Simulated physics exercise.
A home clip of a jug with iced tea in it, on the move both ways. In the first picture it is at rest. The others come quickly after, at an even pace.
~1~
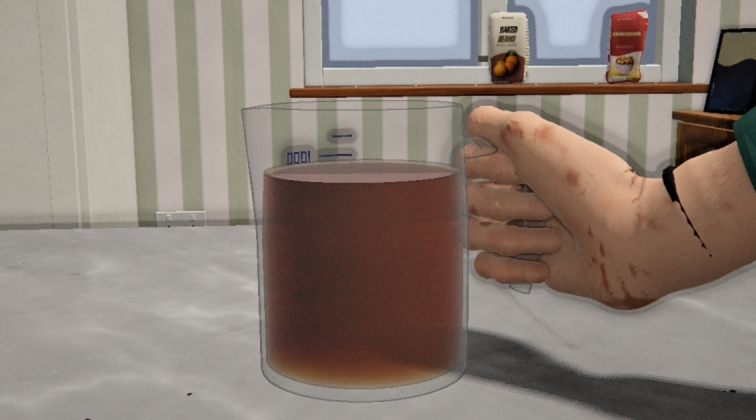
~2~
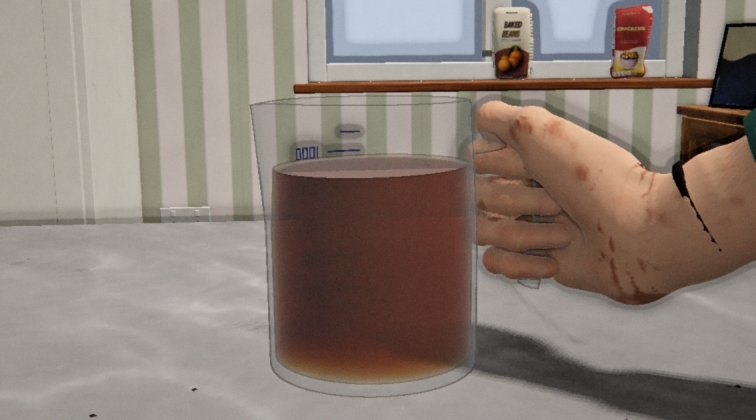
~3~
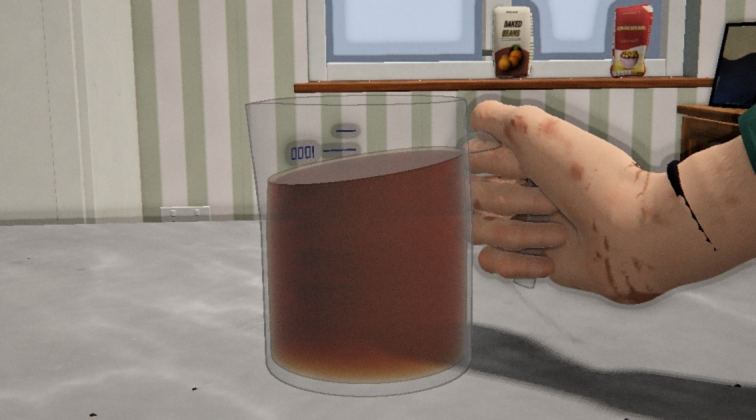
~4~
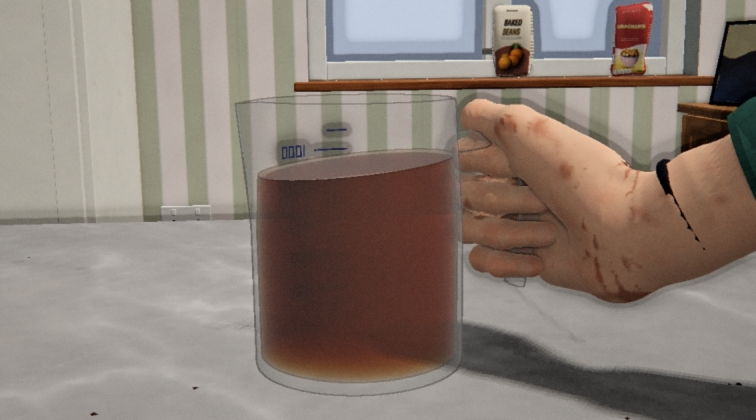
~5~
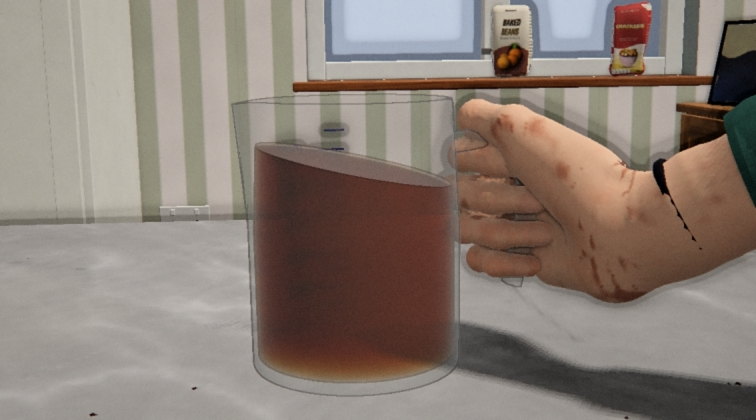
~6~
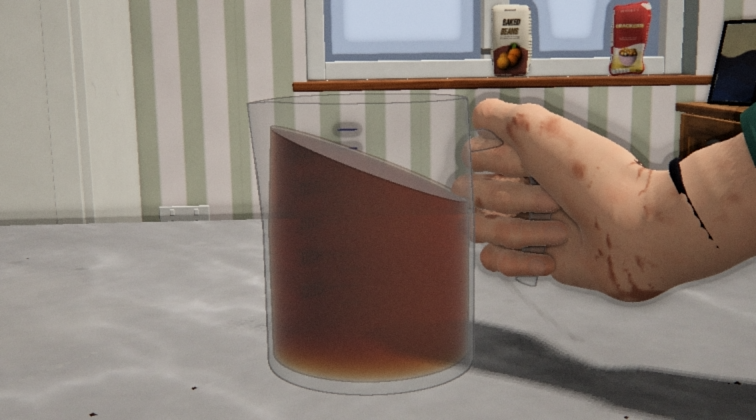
Reddish-brown drink in a clear jug held by a hand shifts side to side, surface rising slightly right, then steeply left.
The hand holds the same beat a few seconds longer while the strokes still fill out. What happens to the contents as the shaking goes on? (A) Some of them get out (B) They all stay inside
Option A: Some of them get out.
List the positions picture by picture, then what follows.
Jug (363, 231) about three quarters full; at rest, in the first picture.
Jug about three quarters full, surface at (370, 167); surface about level, in the second picture.
Jug (367, 226) about three quarters full; surface a little higher on the right, in the third picture.
Jug about three quarters full, surface at (356, 166); surface a little higher on the right, in the fourth picture.
Jug (354, 225) about three quarters full; surface clearly higher on the left, in the fifth picture.
Jug about three quarters full, surface at (367, 164); surface much higher on the left, in the sixth picture.
A moment on, the highest wave so far goes over the rim.
When it is over, the highest wave so far goes over the rim; some is on the top.
